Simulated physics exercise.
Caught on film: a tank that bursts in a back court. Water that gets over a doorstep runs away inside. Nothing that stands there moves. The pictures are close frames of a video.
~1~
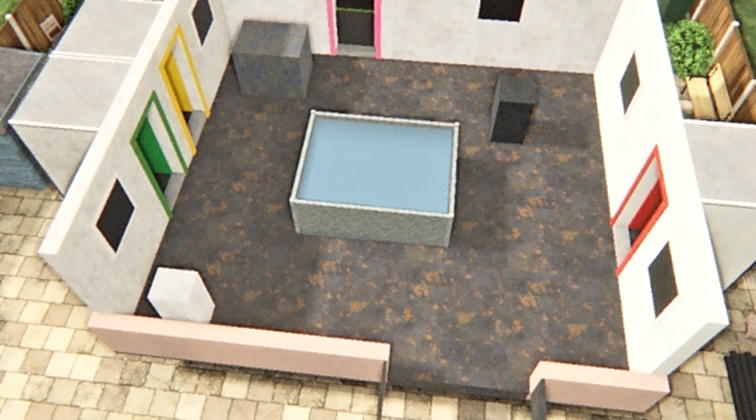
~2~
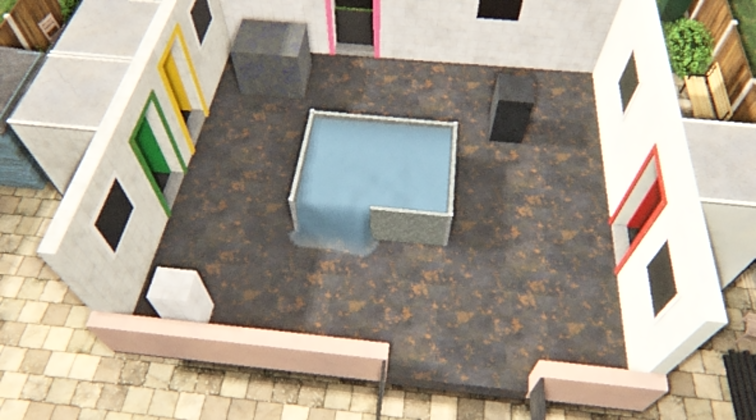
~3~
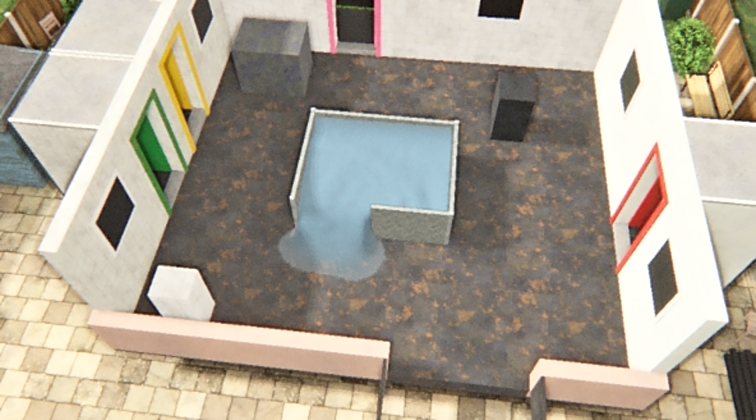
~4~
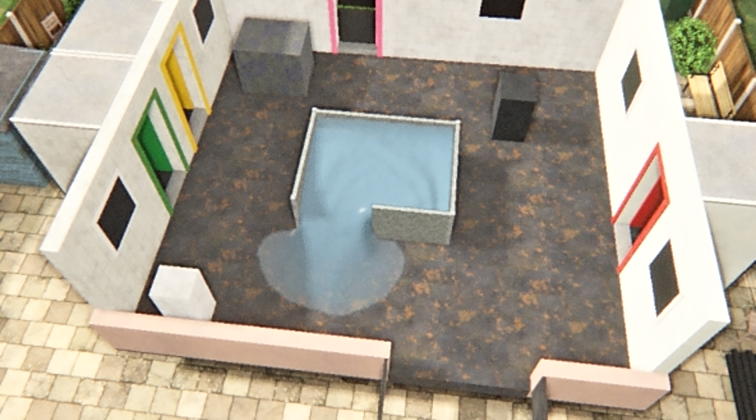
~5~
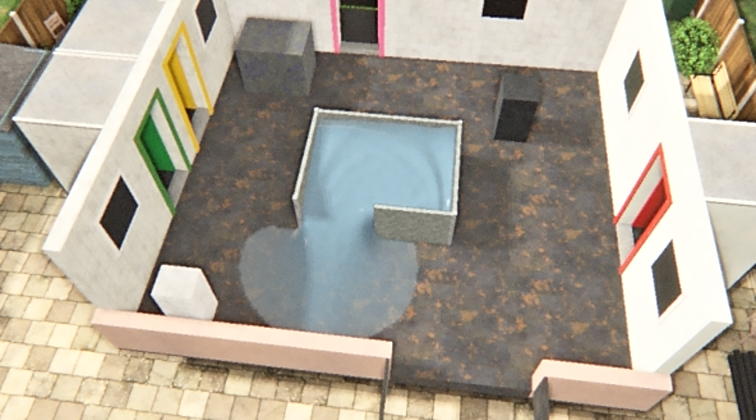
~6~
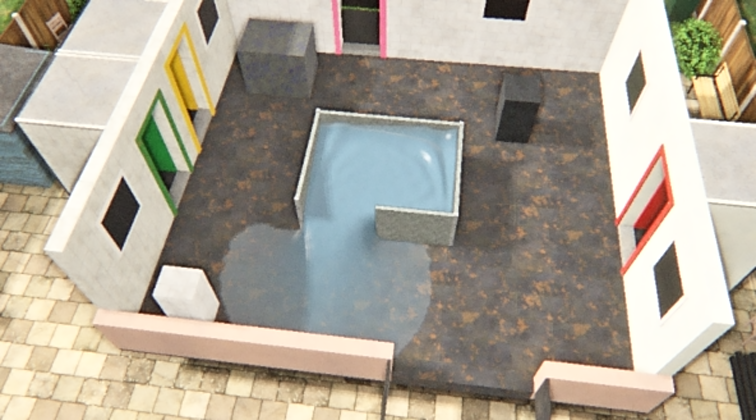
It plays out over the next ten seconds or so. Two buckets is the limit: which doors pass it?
One by one: The pink door stays under that; the green door takes more than that; the red door stays under that; the yellow door stays under that.
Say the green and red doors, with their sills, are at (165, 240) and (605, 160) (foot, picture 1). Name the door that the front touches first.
First comes the green door.
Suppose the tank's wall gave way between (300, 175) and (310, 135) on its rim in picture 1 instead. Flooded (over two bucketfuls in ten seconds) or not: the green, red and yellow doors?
One by one: The green door passes that mark; the red door takes less; the yellow door floods.
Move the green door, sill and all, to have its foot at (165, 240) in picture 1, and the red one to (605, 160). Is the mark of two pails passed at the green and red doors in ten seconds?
My reading: The green one passes that mark; the red one is under.
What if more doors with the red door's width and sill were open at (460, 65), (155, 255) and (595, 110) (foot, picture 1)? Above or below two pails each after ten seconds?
In that order: Is under, goes over, holds.
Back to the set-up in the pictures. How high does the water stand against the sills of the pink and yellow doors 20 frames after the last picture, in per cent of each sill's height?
About 0 and 40 per cent.
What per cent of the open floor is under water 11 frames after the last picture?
About 25 per cent.
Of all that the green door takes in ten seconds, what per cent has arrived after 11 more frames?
Near 0 in a hundred.
A moment on, water covers 20 % of the floor; the pink door not reached, the green door not reached, the red door not reached, the yellow door not reached.
Next, water covers 25 % of the floor; the pink door not reached, the green door not reached, the red door not reached, the yellow door not reached.
Then, water covers 50 % of the floor; the pink door not reached, the green door under two buckets in, the red door not reached, the yellow door wet at the sill, nothing in.
Later, water covers 80 % of the floor; the pink door wet at the sill, nothing in, the green door over two buckets in, the red door under two buckets in, the yellow door wet at the sill, nothing in.
In the end, water covers 100 % of the floor; the pink door wet at the sill, nothing in, the green door far over two buckets in, the red door under two buckets in, the yellow door wet at the sill, nothing in.
